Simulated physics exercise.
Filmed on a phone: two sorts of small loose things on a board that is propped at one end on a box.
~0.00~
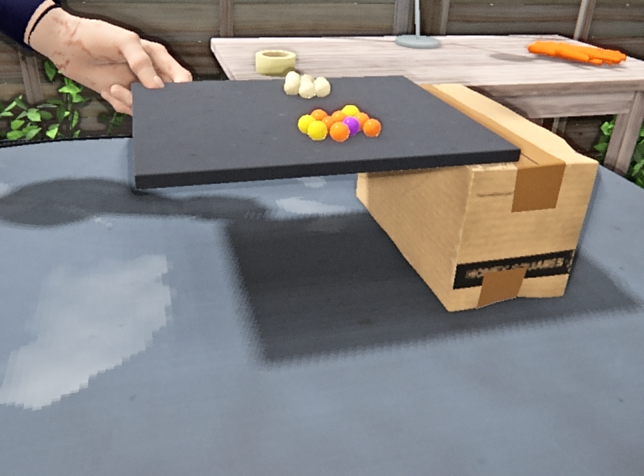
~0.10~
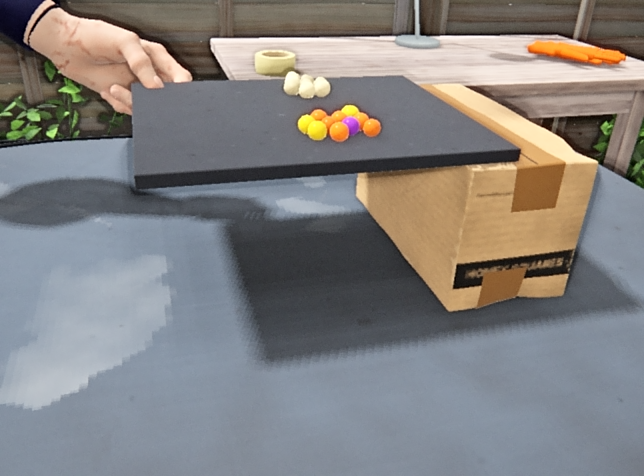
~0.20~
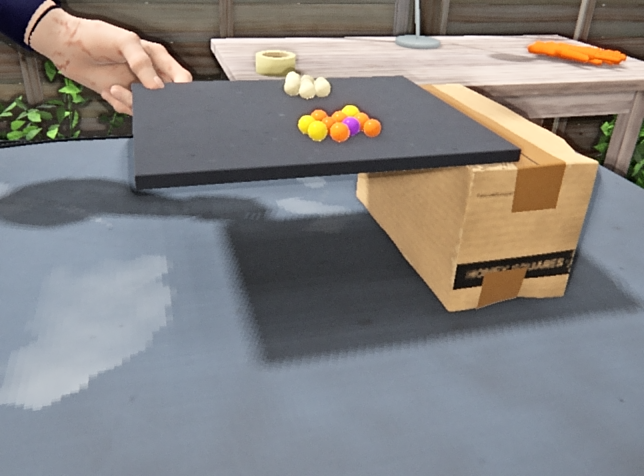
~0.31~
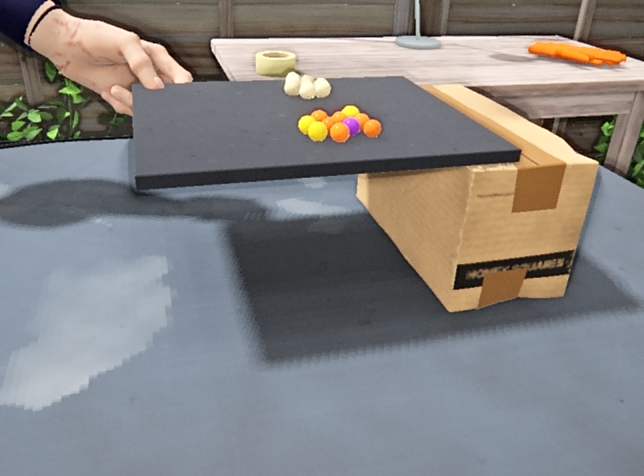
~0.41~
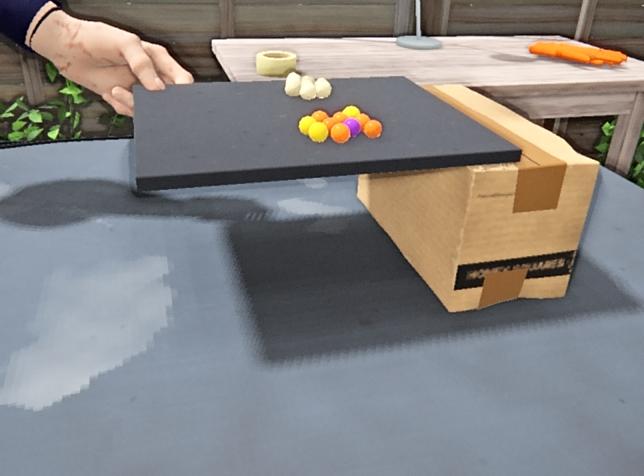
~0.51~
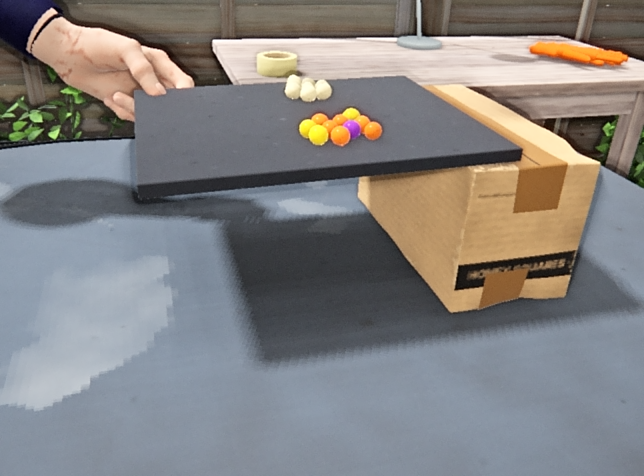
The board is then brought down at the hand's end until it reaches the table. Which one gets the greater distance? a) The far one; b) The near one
The answer is b.
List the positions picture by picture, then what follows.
The first picture shows held end of the board at (149, 177), level; box at (455, 182), tall, over half the board's length; front handful at (329, 126), a few gumballs; back handful at (307, 87), a few macadamia nuts.
The second picture shows held end of the board at (149, 177), level; back handful at (307, 87).
The third picture shows held end of the board at (149, 177), level; front handful at (329, 126).
The fourth picture shows held end of the board at (149, 177), level; back handful at (308, 88).
The fifth picture shows held end of the board at (150, 179), level; front handful at (330, 127).
The sixth picture shows held end of the board at (151, 186), down by 1°; box at (457, 183); front handful at (330, 130), not moving; back handful at (308, 90), not moving.
After 0.95 s, board sloping at 15°; front handful all still on the board; back handful all still on the board.
After 1.42 s, board sloping at 31°; front handful mostly up to a board's length out; back handful mostly at the foot of the board.
After 1.98 s, board resting at 34°; front handful mostly one to two board lengths out, a small part gone off the table; back handful mostly less than half a board's length out.
At rest (3.4 s), board resting at 34°; front handful mostly more than two board lengths out, about two thirds gone off the table; back handful mostly less than half a board's length out; the front handful has gone farther.
